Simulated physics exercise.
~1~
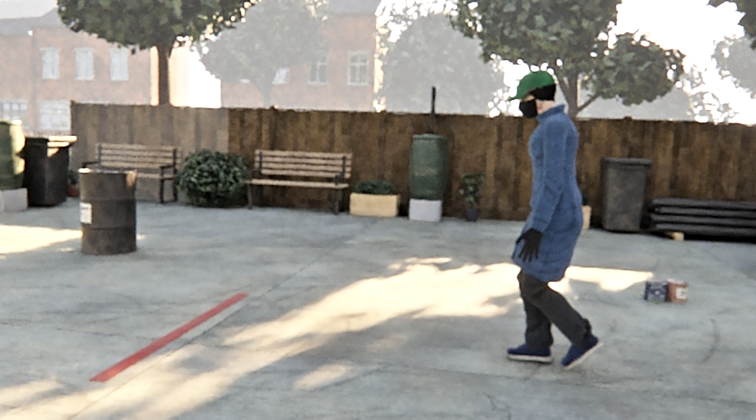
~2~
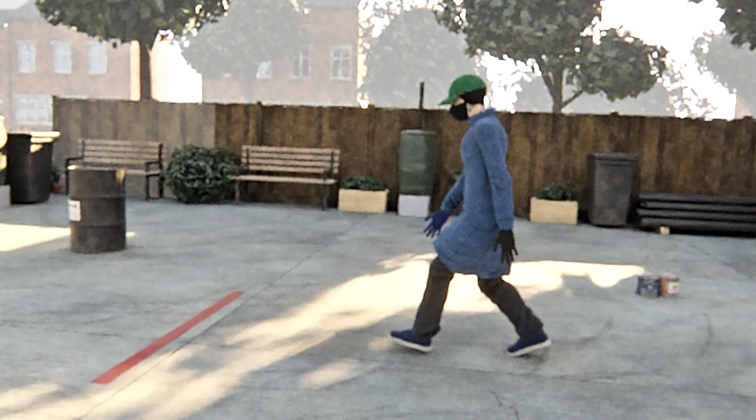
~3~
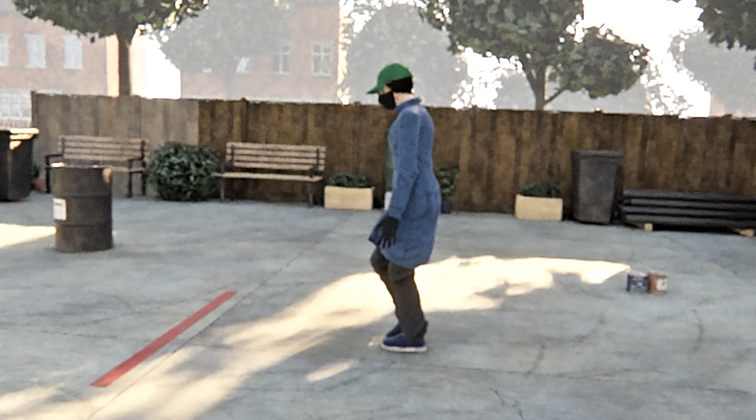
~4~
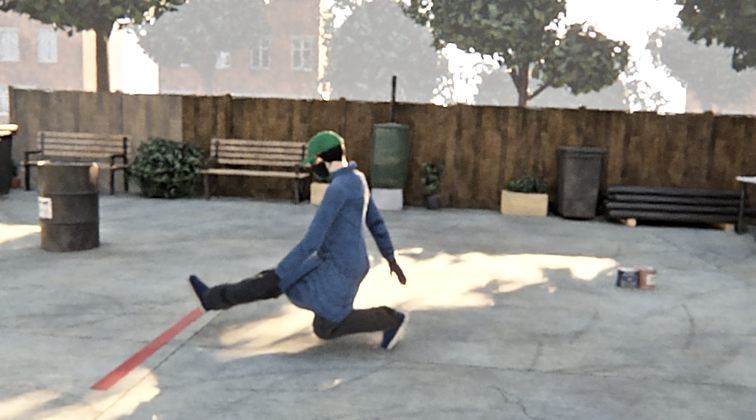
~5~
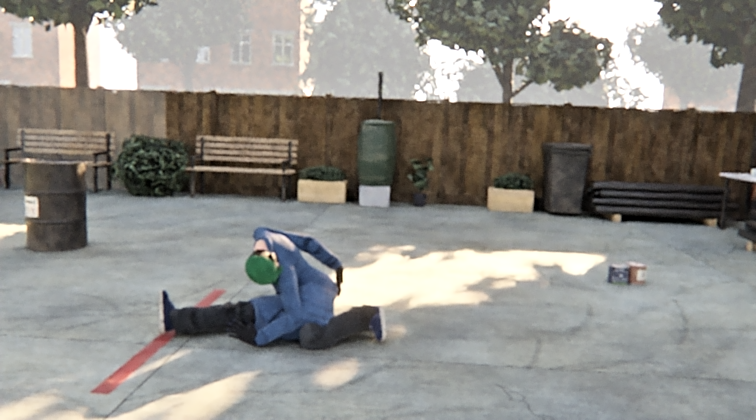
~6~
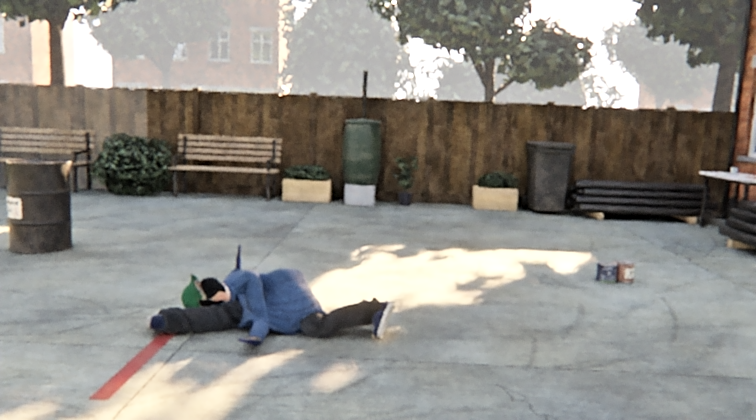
At first, a person in a green cap, dark face covering and long blue coat walks left across a paved yard towards a strip of red tape, with benches and a wooden fence behind. The view drifts slightly sideways as the legs swing through a long stride and come together. Then the front leg shoots out towards the tape while the other knee folds and the body drops. The person lands low with legs spread, head bowed and an arm bent up near the head. Finally the torso slumps forward over the outstretched leg, and the head ends up short of the tape.
